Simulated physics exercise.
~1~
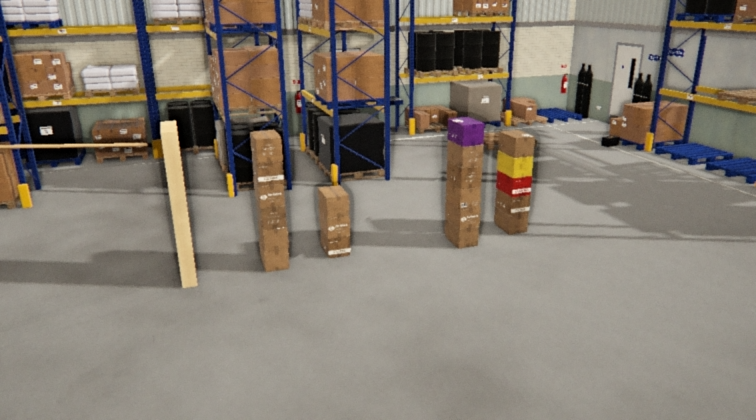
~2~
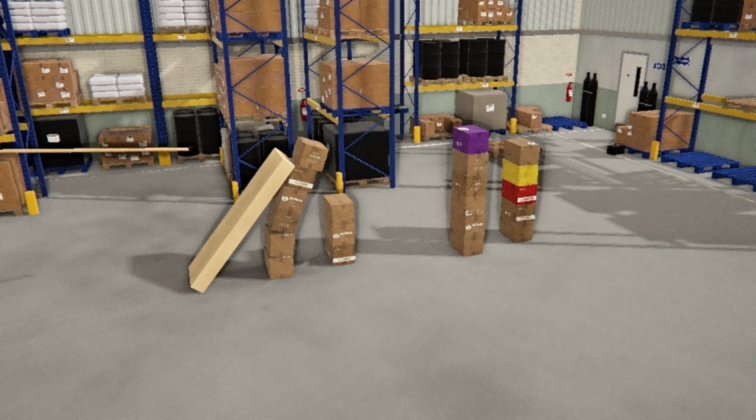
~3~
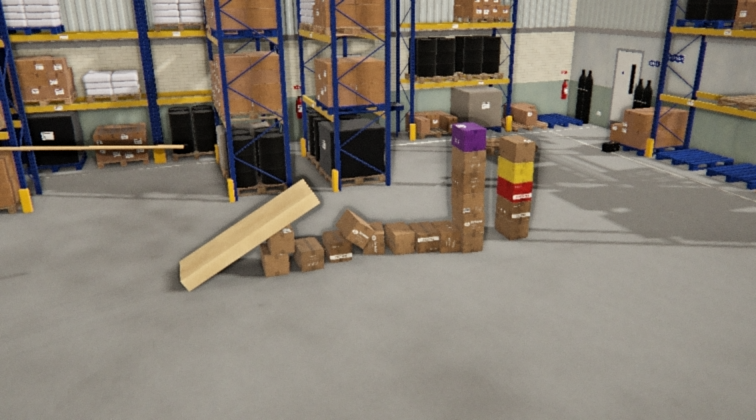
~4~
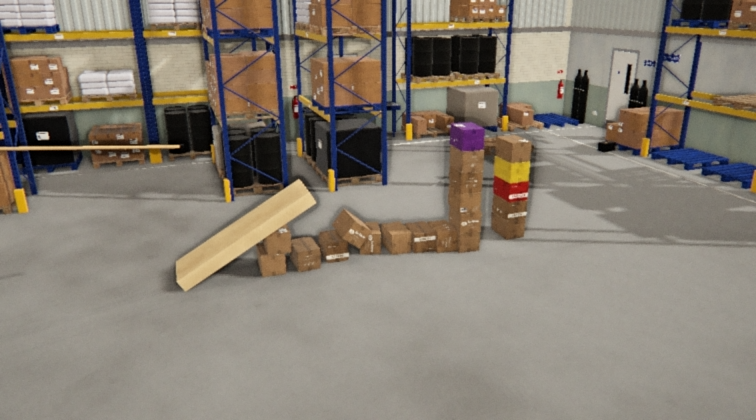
A pale wooden board stands upright at the left of a warehouse floor, seen from slightly above by a gently swaying camera, with blue and orange racking behind. To its right stand four stacks of brown cartons, the third topped with purple and the last holding yellow and red cartons. The board tips right and leans into the nearest stack, which bends over. That stack and the short one beside it collapse, scattering cartons in a low row reaching the third stack. The board rests slanted on the fallen cartons, while the purple, yellow and red cartons stay up.
